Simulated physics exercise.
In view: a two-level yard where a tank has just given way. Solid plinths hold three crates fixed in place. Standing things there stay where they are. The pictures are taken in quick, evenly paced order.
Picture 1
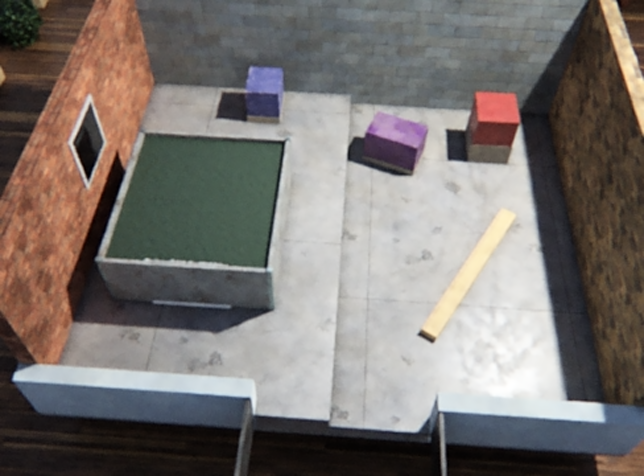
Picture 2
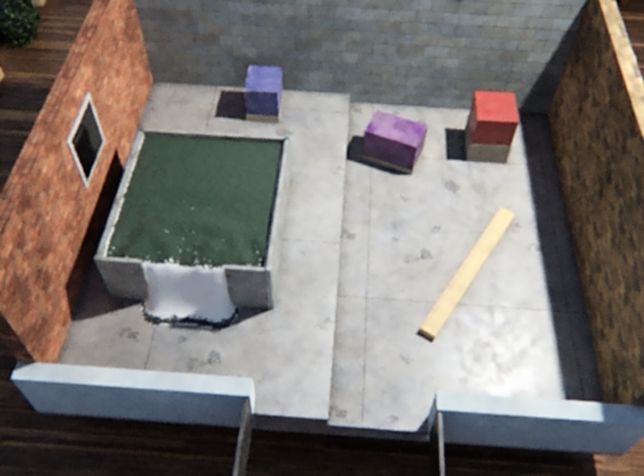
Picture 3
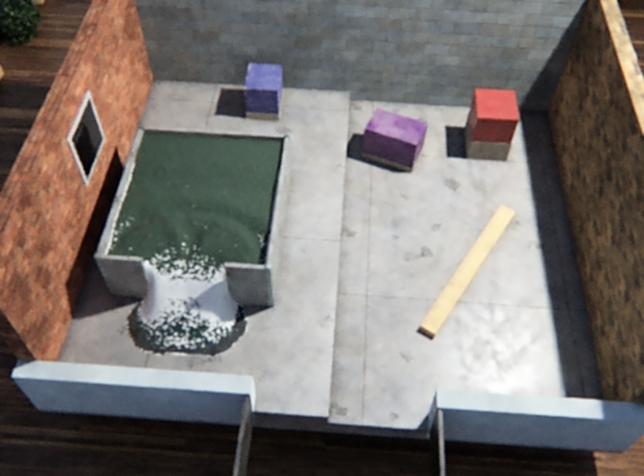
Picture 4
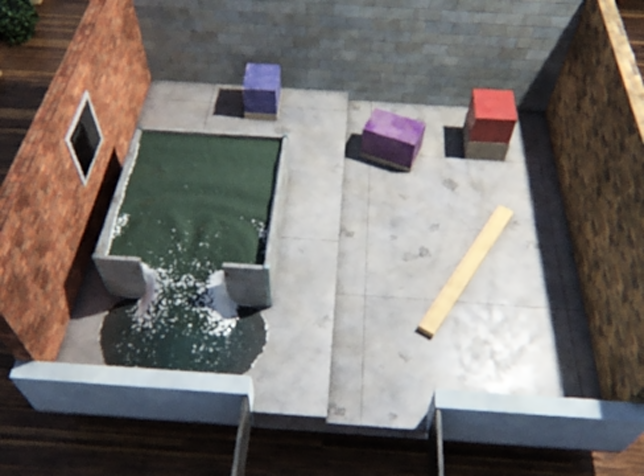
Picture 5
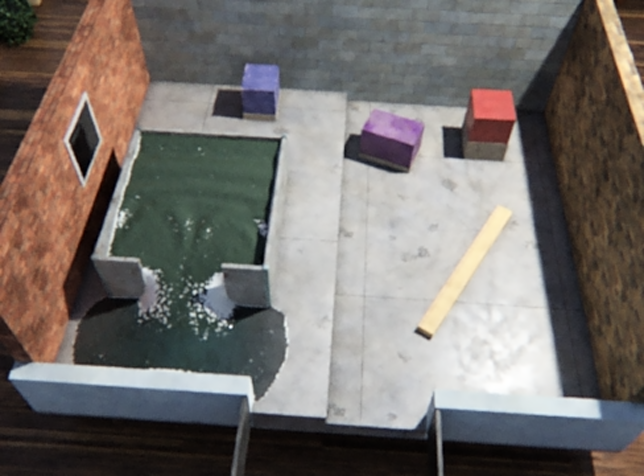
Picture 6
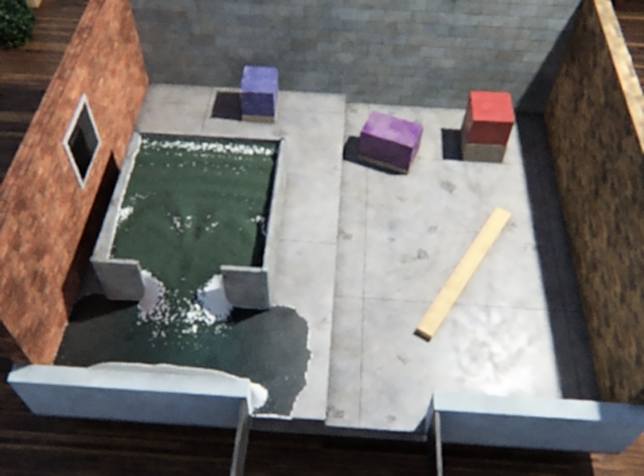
Dark green water pours through a gap in the tank's front and spreads across the floor.
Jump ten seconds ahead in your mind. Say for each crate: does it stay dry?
Blue crate: No, it gets wet; purple crate: No, it gets wet; red crate: Yes, it stays dry.
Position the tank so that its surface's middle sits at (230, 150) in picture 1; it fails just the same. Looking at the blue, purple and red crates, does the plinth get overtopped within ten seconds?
Taking them in turn, the blue one gets flooded, the purple one is left untouched and the red one is left untouched.
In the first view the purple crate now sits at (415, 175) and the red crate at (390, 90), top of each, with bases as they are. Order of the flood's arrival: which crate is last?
It's the crate marked red.
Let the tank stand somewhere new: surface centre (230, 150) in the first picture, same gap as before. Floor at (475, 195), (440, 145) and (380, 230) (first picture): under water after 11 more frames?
Taking the three spots in order: Bare, bare, bare.
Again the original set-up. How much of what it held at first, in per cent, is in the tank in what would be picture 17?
58 % or so.
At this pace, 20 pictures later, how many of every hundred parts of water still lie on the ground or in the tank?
94 percent or thereabouts.
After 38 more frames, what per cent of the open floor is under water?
Estimated share: Around 85 %.
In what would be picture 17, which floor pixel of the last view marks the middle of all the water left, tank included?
Roughly (198, 275) in the last picture.
A moment on, water covers 15 % of the floor; the blue crate not reached, the purple crate not reached, the red crate not reached.
Next, water covers 35 % of the floor; the blue crate not reached, the purple crate not reached, the red crate not reached.
Then, water covers 55 % of the floor; the blue crate water round its plinth, the purple crate not reached, the red crate not reached.
Later, water covers 85 % of the floor; the blue crate water round its plinth, the purple crate water round its plinth, the red crate water round its plinth.
In the end, water covers 90 % of the floor; the blue crate was topped, the purple crate was topped, the red crate stayed above the water.
